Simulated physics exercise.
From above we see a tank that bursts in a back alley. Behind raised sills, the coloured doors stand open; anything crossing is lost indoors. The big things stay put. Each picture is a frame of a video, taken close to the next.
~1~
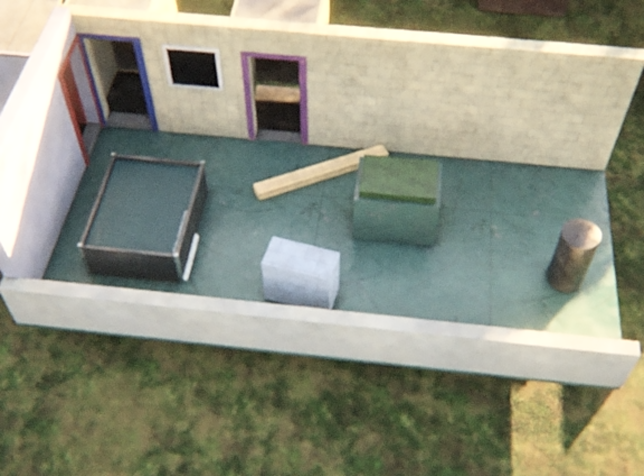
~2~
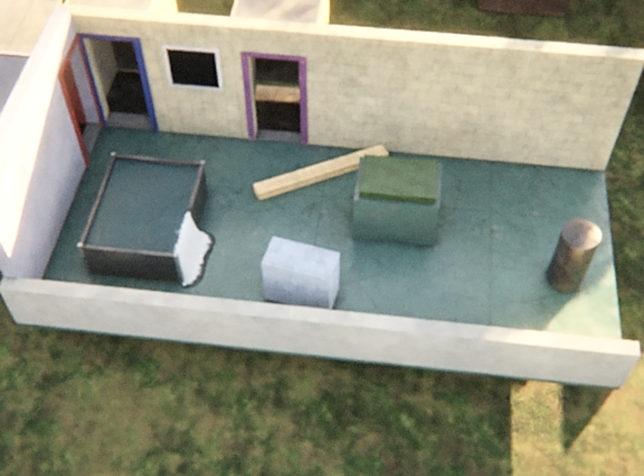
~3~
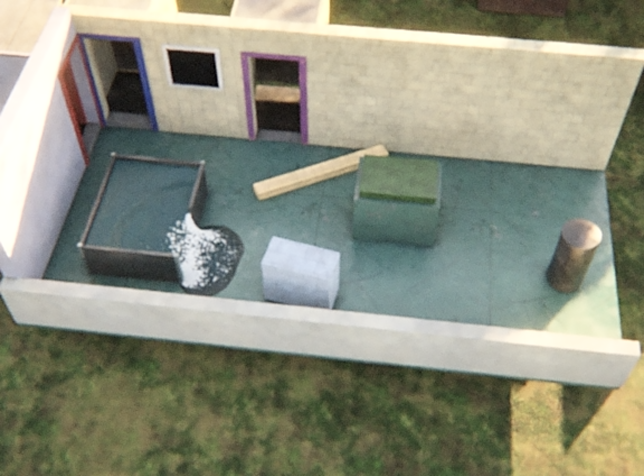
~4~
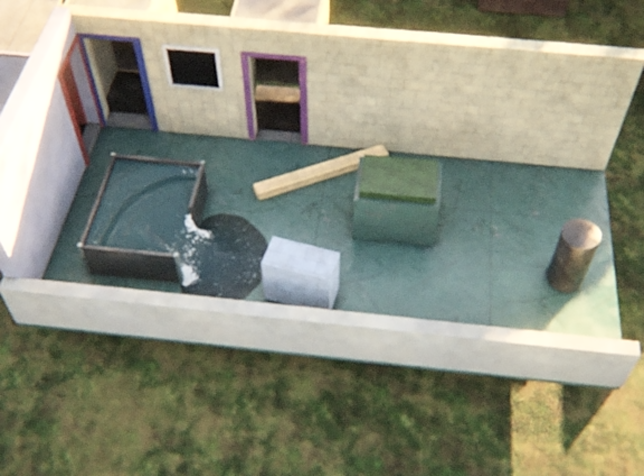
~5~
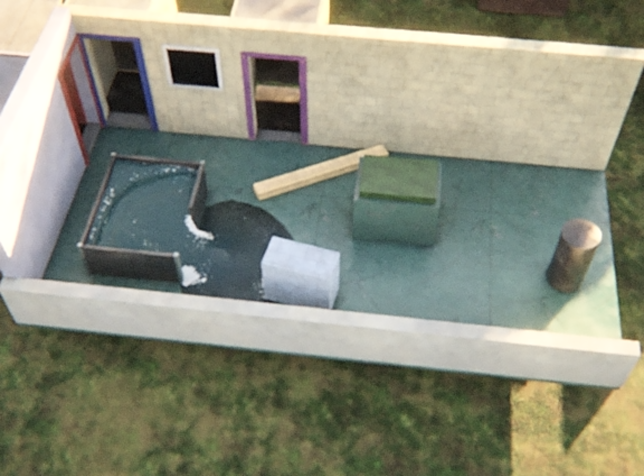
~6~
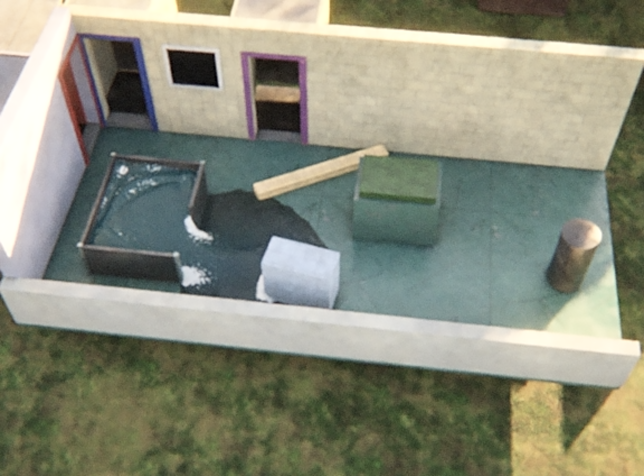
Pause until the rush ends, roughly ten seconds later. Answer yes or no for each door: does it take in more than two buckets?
Red door: No; blue door: No; purple door: No.
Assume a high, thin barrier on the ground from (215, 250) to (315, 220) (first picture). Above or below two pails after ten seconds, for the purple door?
The purple door exceeds it.
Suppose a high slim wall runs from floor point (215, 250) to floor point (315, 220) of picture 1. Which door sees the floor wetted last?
That's the door marked red, I reckon.
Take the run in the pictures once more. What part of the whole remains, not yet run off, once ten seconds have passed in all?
About 66 %.
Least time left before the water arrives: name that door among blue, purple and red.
It's the purple-painted one.
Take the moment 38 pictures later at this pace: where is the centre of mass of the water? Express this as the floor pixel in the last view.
I'd say near (302, 248).
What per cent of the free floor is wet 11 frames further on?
By my count, 40 percent.
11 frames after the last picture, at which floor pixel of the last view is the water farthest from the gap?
The farthest wet spot is near (542, 248).
A moment on, water covers 25 % of the floor; the red door not reached, the blue door not reached, the purple door not reached.
Next, water covers 40 % of the floor; the red door not reached, the blue door not reached, the purple door not reached.
Then, water covers 60 % of the floor; the red door not reached, the blue door not reached, the purple door wet at the sill, nothing in.
Later, water covers 75 % of the floor; the red door not reached, the blue door not reached, the purple door wet at the sill, nothing in.
In the end, water covers 90 % of the floor; the red door wet at the sill, nothing in, the blue door wet at the sill, nothing in, the purple door wet at the sill, nothing in.
